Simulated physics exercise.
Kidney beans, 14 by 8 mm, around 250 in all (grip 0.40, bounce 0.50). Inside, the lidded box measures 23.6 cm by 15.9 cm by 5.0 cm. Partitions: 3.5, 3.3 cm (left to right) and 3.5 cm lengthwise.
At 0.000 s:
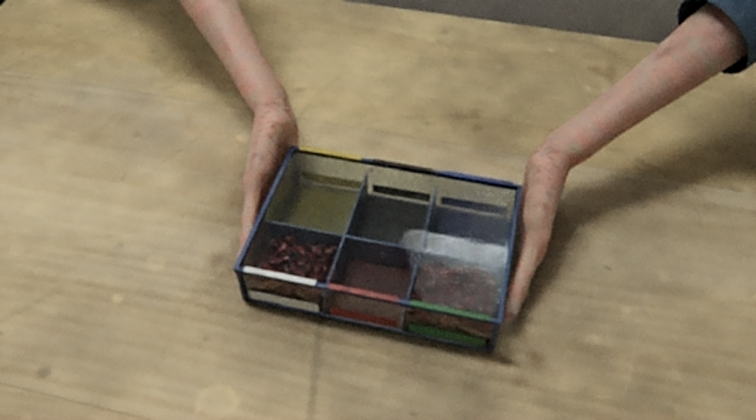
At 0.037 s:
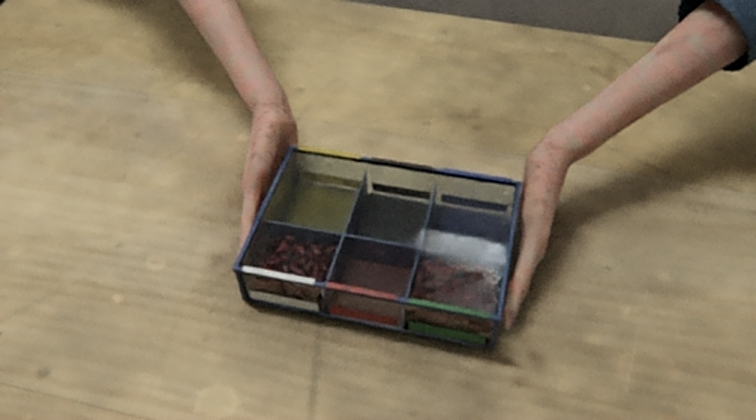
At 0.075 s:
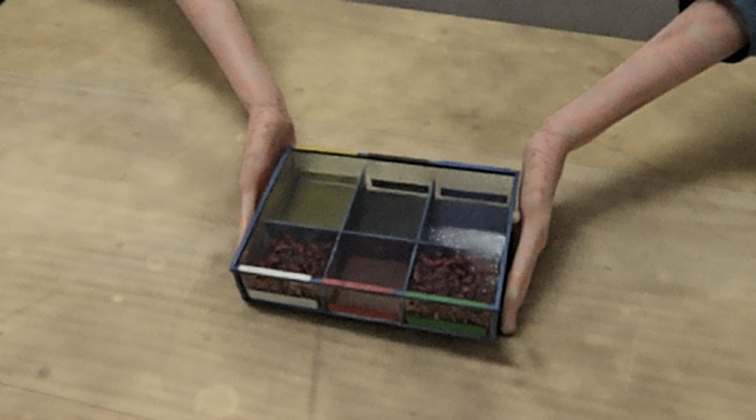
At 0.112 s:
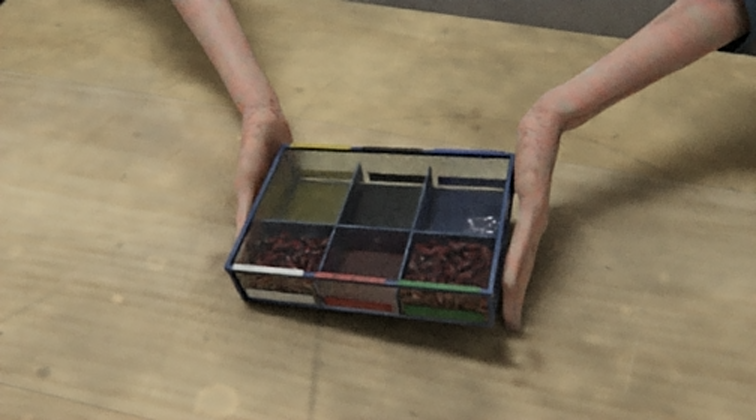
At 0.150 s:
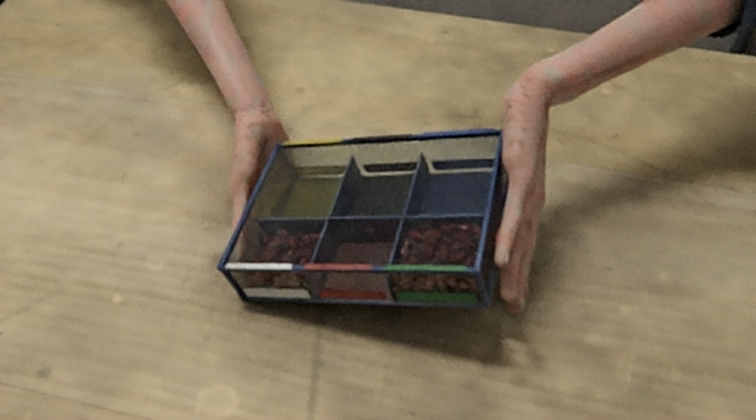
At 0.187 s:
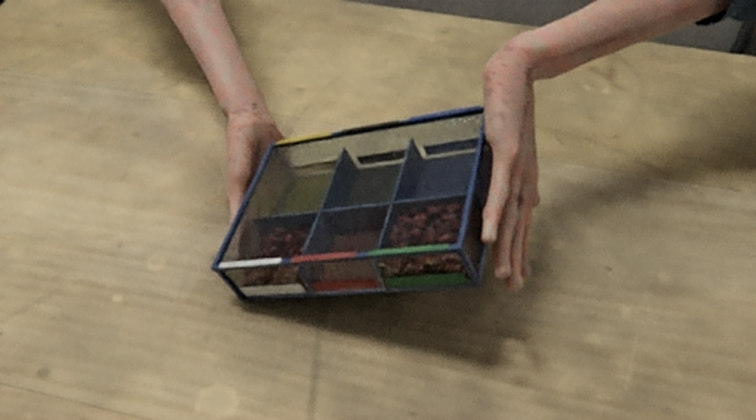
Two hands holding a clear-topped, six-compartment box of dark red beans above a wooden table, raising its right side into a leftward tilt.
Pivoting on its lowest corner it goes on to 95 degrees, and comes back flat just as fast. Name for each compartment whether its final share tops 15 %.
Red compartment: No; blue compartment: No; green compartment: Yes; yellow compartment: No; white compartment: Yes; black compartment: No.
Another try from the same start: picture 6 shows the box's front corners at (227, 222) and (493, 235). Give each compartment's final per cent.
Red 0, blue 5, green 45, yellow 10, white 35, black 0.
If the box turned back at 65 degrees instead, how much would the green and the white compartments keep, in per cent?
Green 50; white 45.
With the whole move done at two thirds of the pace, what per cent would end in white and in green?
In that case white 50, green 50.
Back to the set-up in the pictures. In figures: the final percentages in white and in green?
White 50, green 45.
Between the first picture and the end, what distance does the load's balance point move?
Roughly 3.0 cm.
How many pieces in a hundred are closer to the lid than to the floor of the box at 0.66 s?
Roughly 60 per cent.
Then, at 0.66 s, tilt 94 degrees; red 5 %, green 50 %, white 45 %.
After 0.98 s, tilt 39 degrees; red 5 %, green 45 %, white 50 %.
After 1.40 s, tilt 0 degrees; red 10 %, green 45 %, white 50 %.
At rest (1.8 s), red 10 %, blue 0 %, green 45 %, yellow 0 %, white 50 %, black 0 %.
